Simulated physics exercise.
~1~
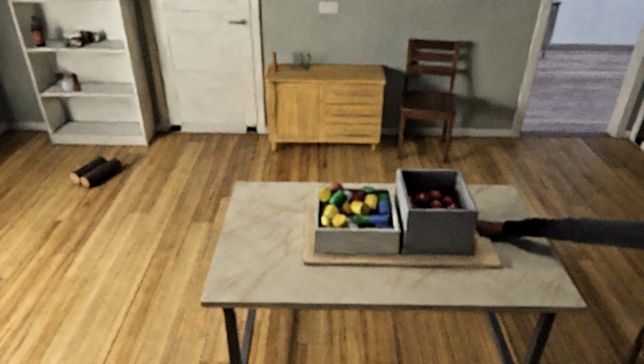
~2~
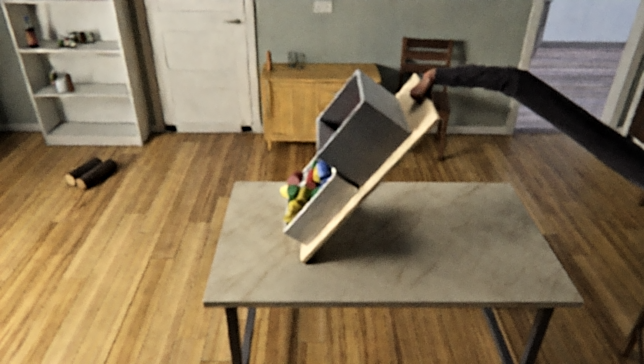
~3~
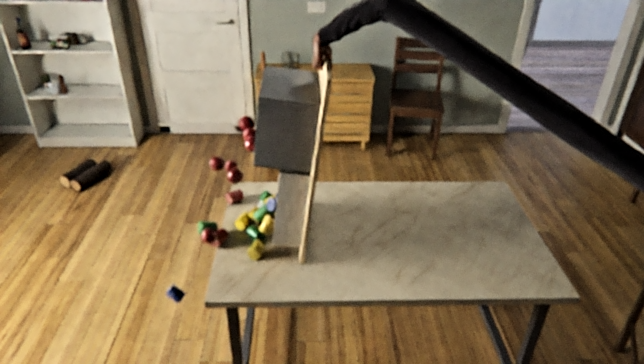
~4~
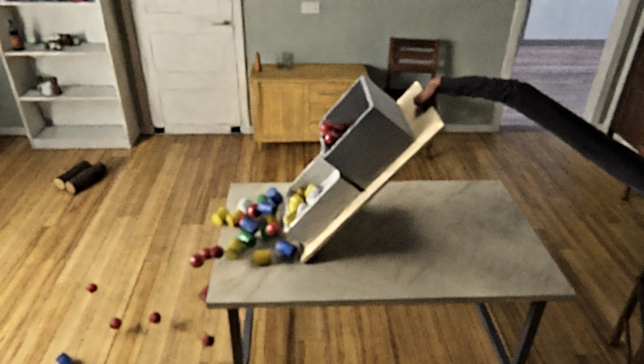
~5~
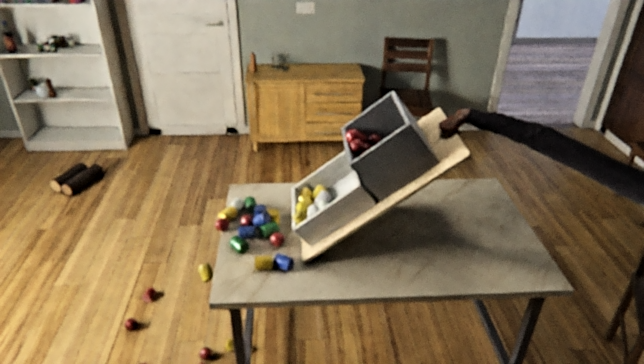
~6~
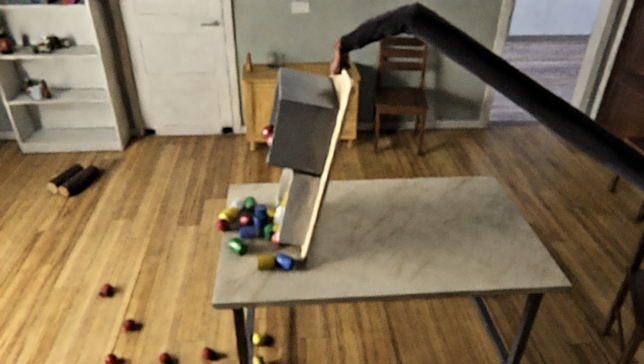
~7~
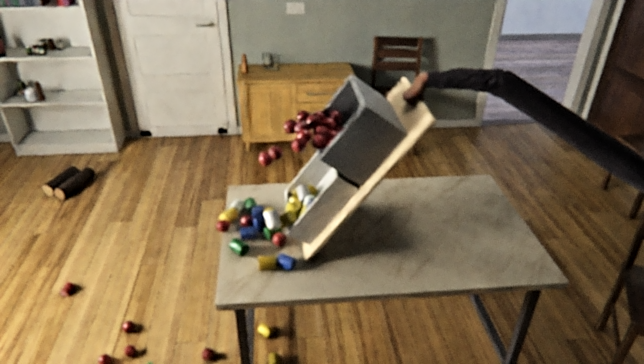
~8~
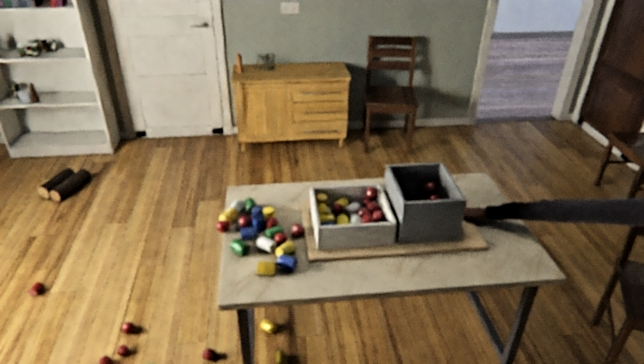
A dark arm tipped a board holding a white tray of colourful jars and a grey tray of red apples steeply leftward, partly lowered it, tipped it again, then laid it flat, leaving many pieces spilled across the table and floor.
